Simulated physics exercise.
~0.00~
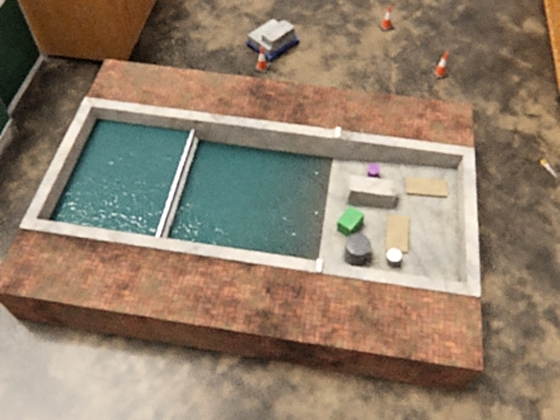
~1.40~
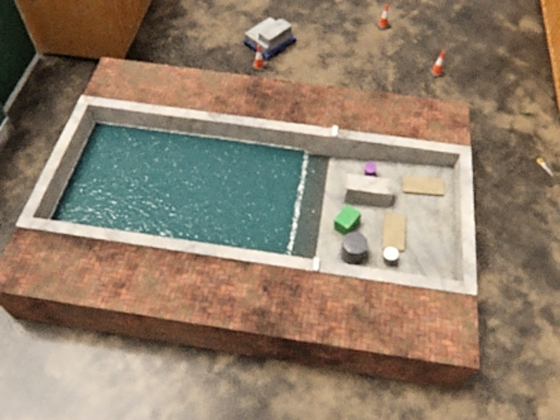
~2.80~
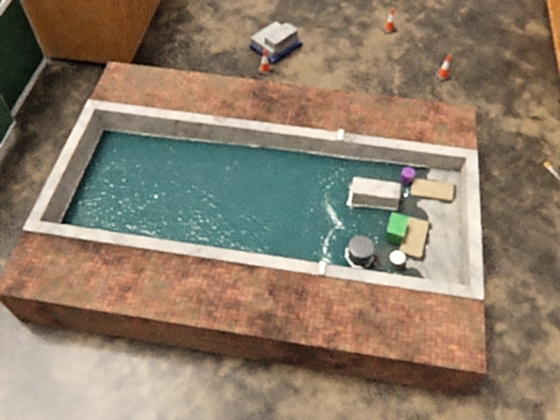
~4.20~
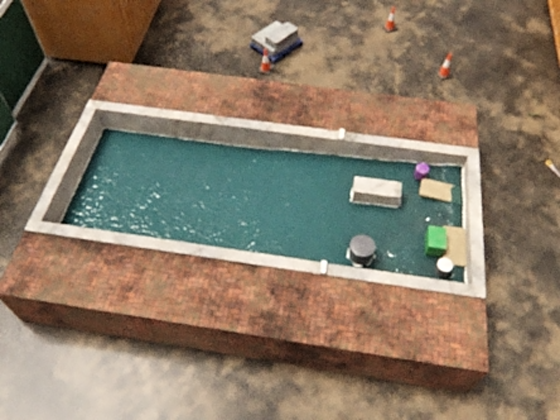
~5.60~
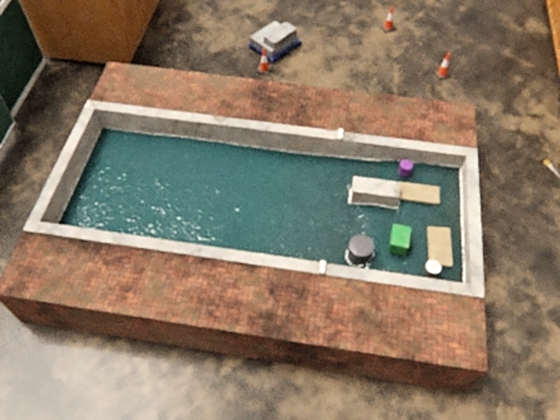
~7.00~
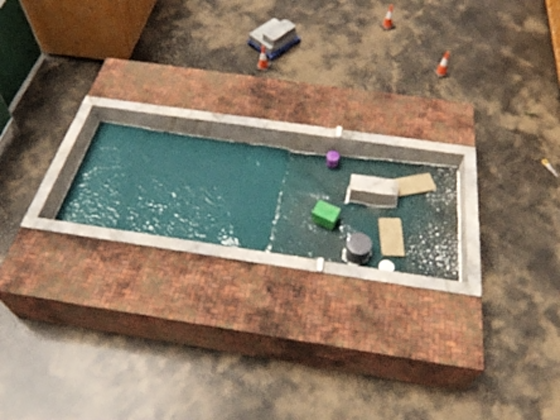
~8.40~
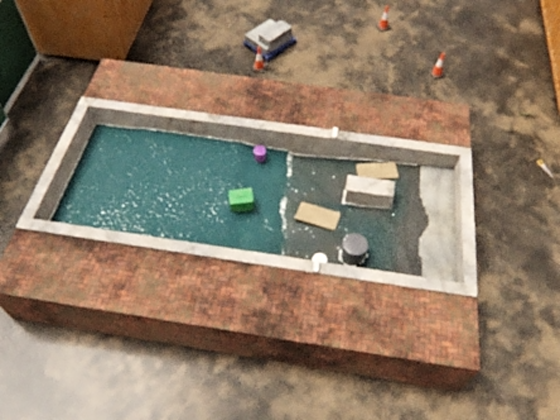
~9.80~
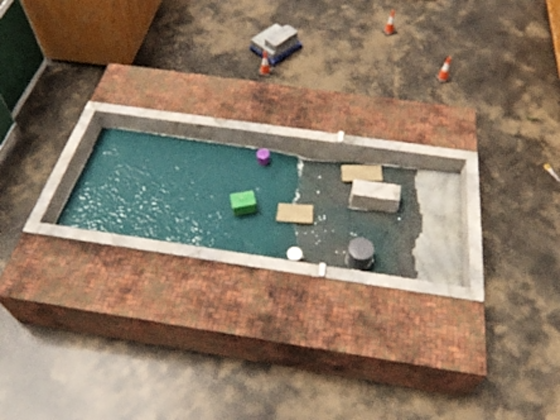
In a brick-edged tank, a white barrier vanished and water surged right up the ramp, floating a green box, a purple pail and other loose items farther right, before it drew back and carried them left, the green and purple ones ending in deeper water.
